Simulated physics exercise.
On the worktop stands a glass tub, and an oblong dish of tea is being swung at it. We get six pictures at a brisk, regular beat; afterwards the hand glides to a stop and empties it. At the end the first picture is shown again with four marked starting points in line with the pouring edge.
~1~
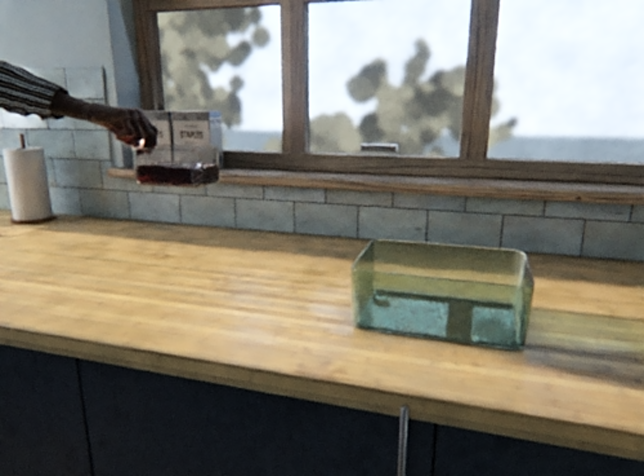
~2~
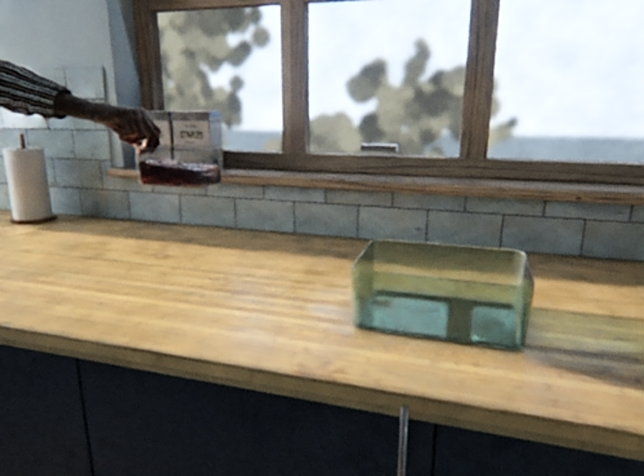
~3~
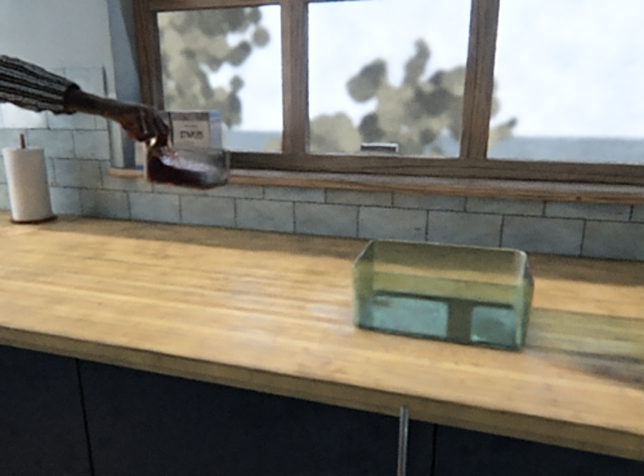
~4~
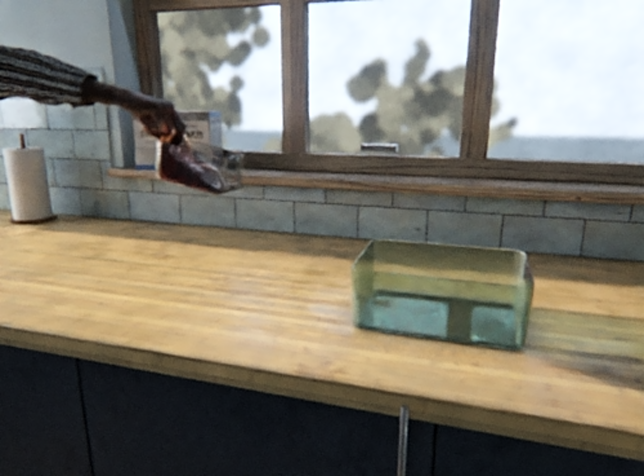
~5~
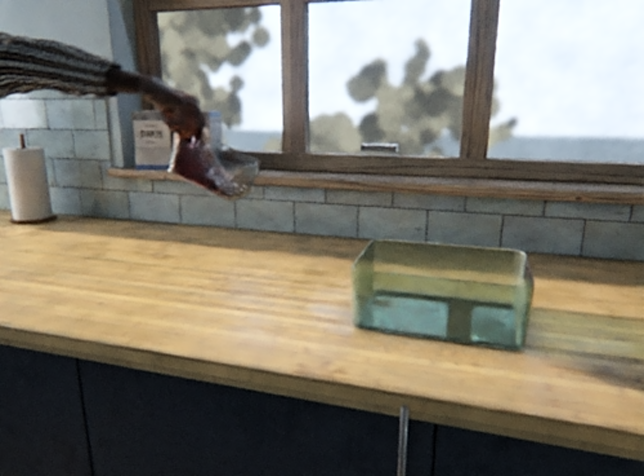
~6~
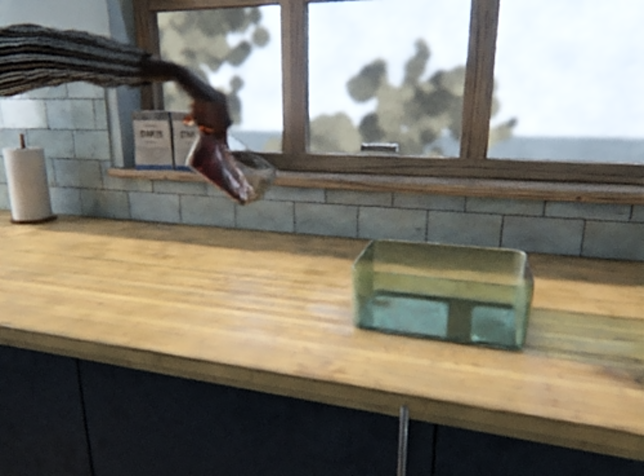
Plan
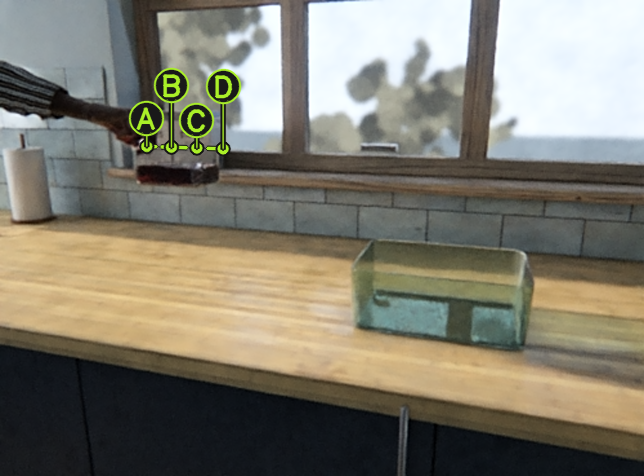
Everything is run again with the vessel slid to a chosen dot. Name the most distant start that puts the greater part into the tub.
Go for D.
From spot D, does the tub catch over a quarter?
Yes, it does.
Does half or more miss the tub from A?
Yes, it does.
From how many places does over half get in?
One of them.
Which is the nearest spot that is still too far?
C it is.
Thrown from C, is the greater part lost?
Yes.
In lime, A at (146, 146); B at (171, 147); C at (196, 148); D at (223, 148).
For spot A, about 3 % lands in the tub, 95 % falls short.
For spot B, about 21 % lands in the tub, 76 % falls short and 4 % goes beside or beyond.
For spot C, about 34 % lands in the tub, 60 % falls short and 5 % goes beside or beyond.
For spot D, about 68 % lands in the tub, 26 % falls short and 6 % goes beside or beyond.
